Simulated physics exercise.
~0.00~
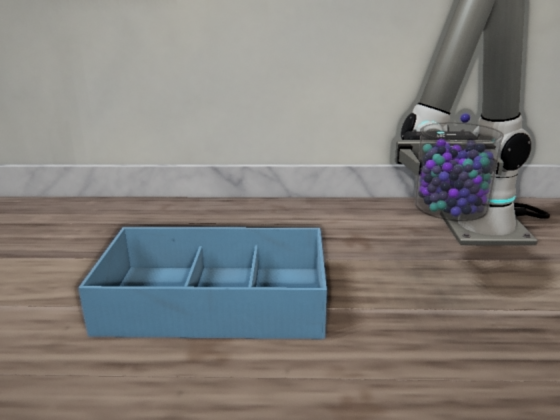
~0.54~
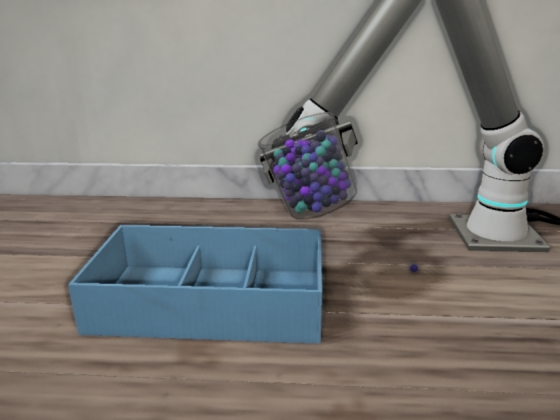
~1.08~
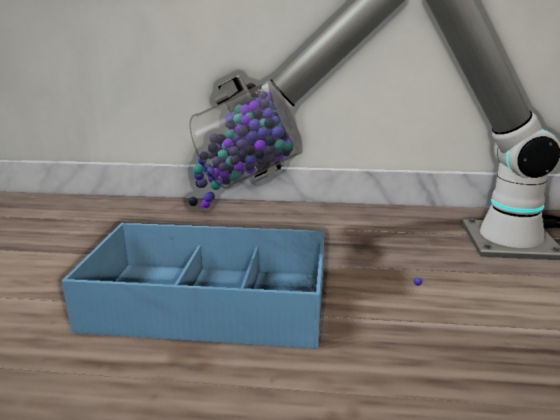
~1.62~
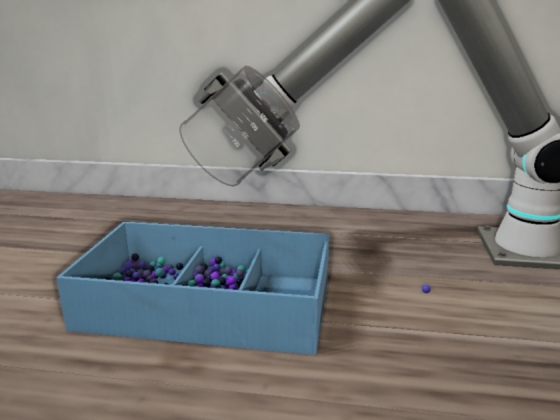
Robot arm carrying a clear beaker of purple and teal balls left and emptying it into two compartments of a blue box.
